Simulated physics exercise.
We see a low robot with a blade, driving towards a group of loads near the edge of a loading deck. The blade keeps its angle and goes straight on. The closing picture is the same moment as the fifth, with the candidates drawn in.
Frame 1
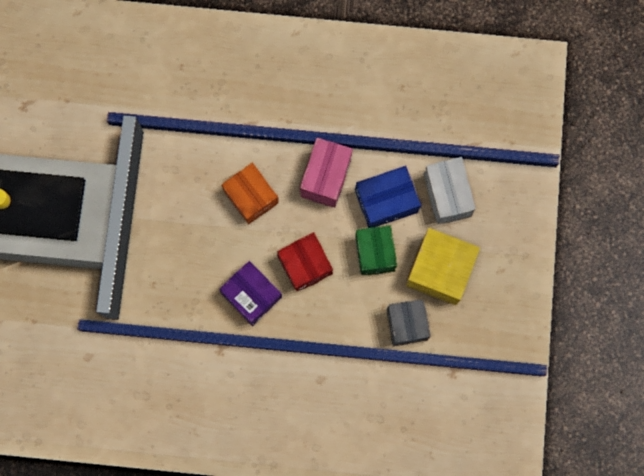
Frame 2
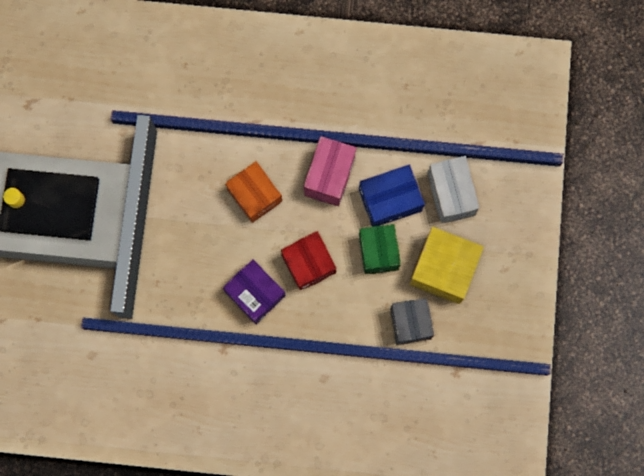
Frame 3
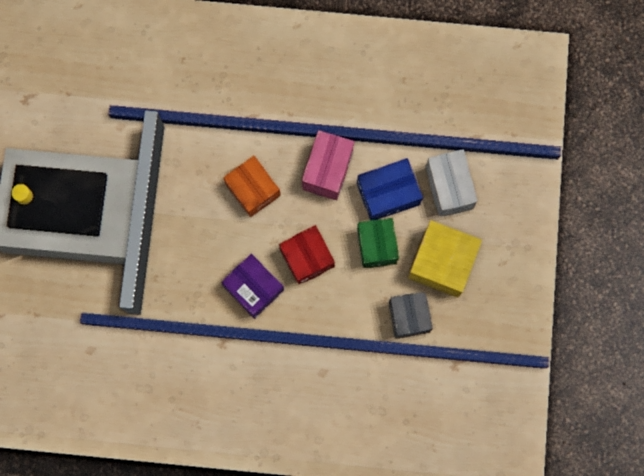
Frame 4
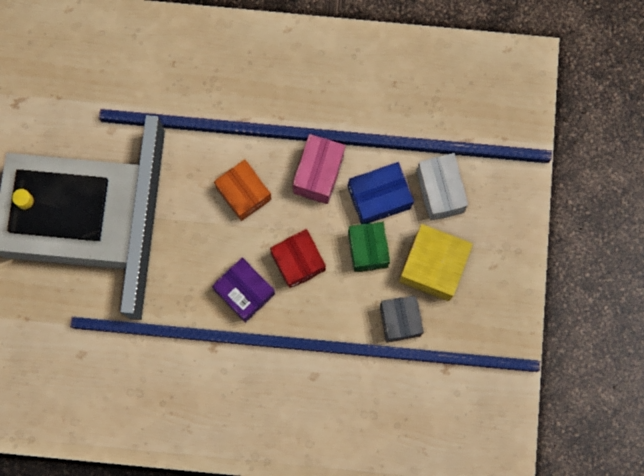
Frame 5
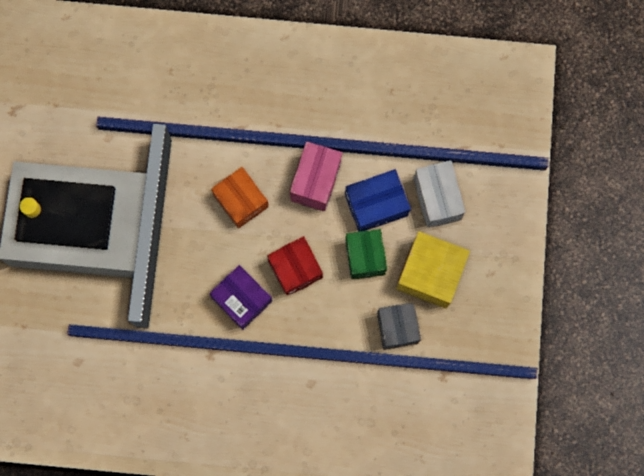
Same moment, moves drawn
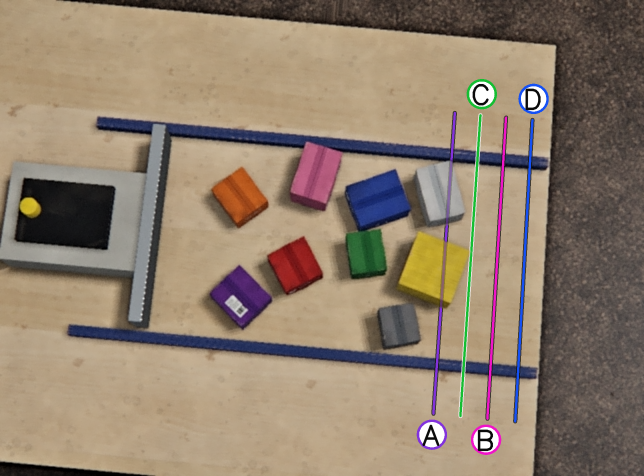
To begin with, a low grey robot with a wide blade sits left of nine scattered, coloured boxes between two blue rails on a wooden deck. It creeps rightward, narrowing the gap to the orange and purple boxes. The view shifts slightly, while the boxes keep their arrangement, untouched by the blade.
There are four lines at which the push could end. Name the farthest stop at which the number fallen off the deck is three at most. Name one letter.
The farthest such stop is C.
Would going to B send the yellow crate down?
By then, yes.
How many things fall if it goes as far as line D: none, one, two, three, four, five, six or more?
In all, six or more.
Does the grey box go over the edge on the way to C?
No.
On the marked copy, A at (444, 259); B at (497, 264); C at (471, 262); D at (524, 267).
With C. Early on, robot (189, 225); blue box (384, 201); purple parcel (295, 311).
Further on, robot (307, 236); white parcel (520, 207); yellow crate (491, 276).
At the end, robot (397, 244); yellow crate over the edge; white parcel over the edge; three fallen.
As for the rest, A is within the limit but short; B drops five; D drops nine.
